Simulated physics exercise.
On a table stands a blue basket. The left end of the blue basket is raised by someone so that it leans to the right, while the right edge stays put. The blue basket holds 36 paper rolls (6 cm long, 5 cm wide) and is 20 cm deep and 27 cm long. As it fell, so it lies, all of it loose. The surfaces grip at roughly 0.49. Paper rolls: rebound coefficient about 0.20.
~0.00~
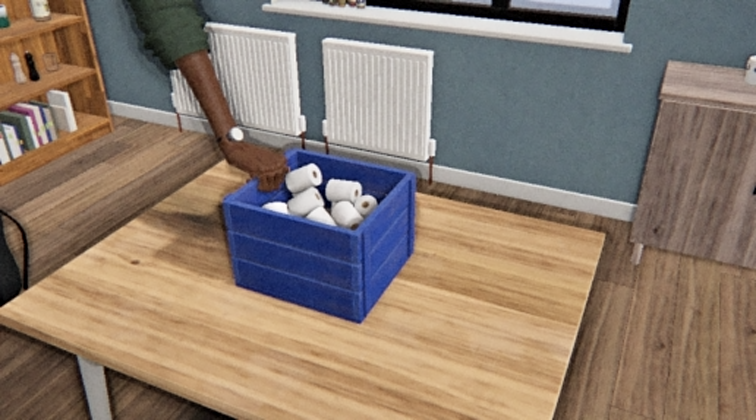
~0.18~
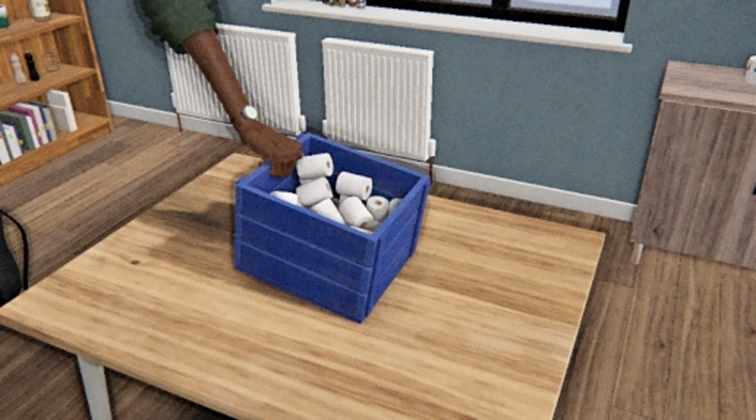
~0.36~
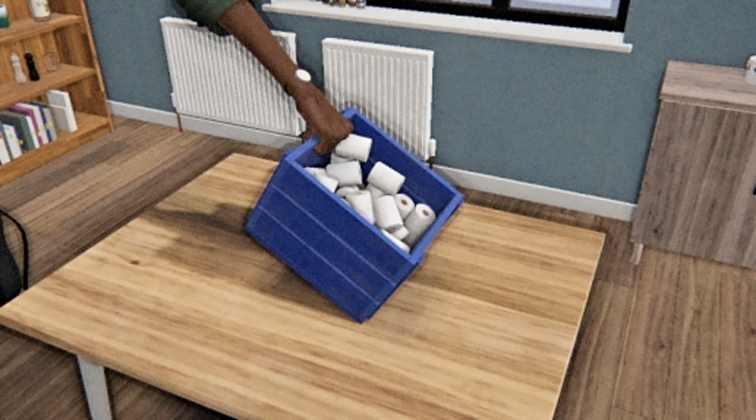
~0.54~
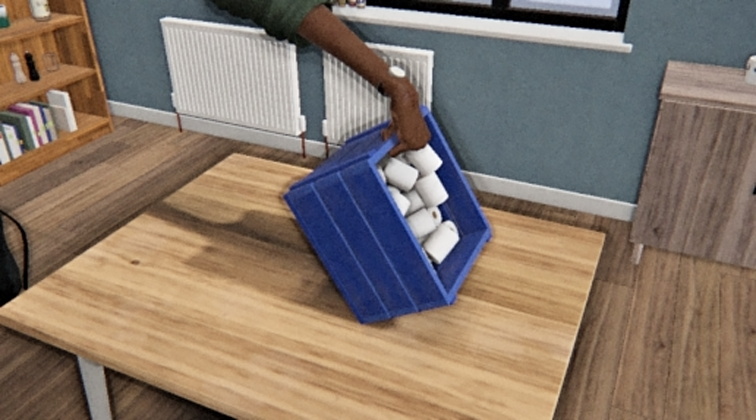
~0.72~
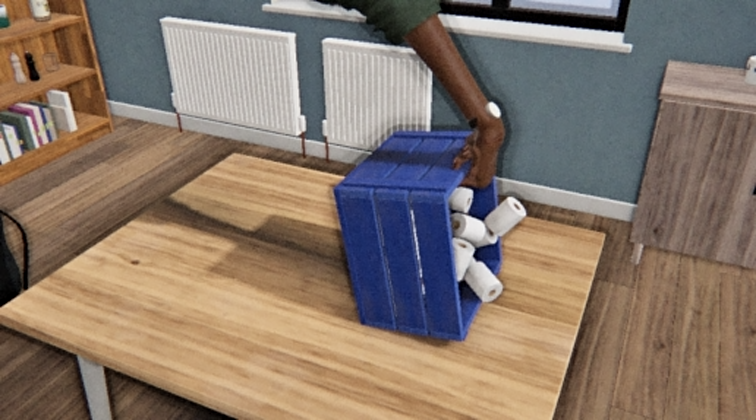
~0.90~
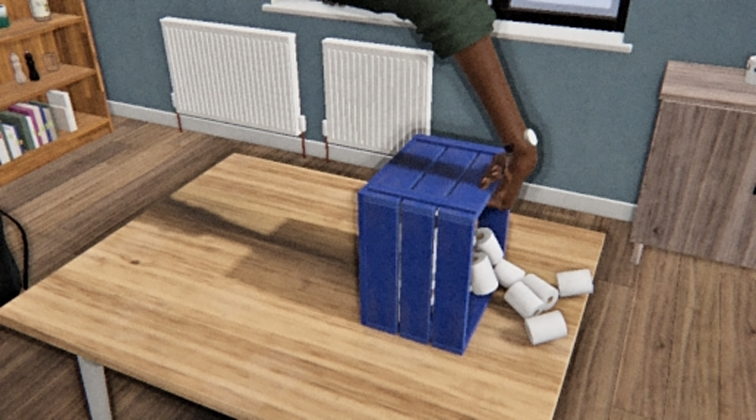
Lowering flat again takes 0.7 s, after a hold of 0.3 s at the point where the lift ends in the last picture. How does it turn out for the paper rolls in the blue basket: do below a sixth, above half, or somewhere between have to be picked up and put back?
In the end between a sixth and a half of them need putting back.
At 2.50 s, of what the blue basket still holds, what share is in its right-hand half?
Around 80 per cent.
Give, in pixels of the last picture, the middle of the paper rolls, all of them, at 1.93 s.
(368, 262).
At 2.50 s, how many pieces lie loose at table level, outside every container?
The number is some 4.
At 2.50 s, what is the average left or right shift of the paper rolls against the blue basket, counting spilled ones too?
About 20 cm right.
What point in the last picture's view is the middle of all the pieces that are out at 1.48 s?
(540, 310).
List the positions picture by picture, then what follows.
In the first frame (places track the rim corner closest to us here), blue basket (353, 232); tipped 0°; all still inside.
In the second frame, blue basket (370, 237); tipped 9°.
In the third frame, blue basket (410, 258); tipped 32°.
In the fourth frame, blue basket (447, 297); tipped 58°.
In the fifth frame, blue basket (462, 334); tipped 81°; 1 out, the lowest roll at (505, 217).
In the sixth frame, blue basket (464, 349); tipped 90°; 4 out, the lowest roll at (538, 292).
After 1.16 s, tilt 90°; the blue basket is down by 7 of 36.
After 1.48 s, tilt 58°; the blue basket is down by 10 of 36.
After 1.93 s, tilt 0°; the blue basket is down by 10 of 36.
When it is over (at 2.50 s), the blue basket is down by 10 of 36. Asked share, 10 of 36, 28 per cent.
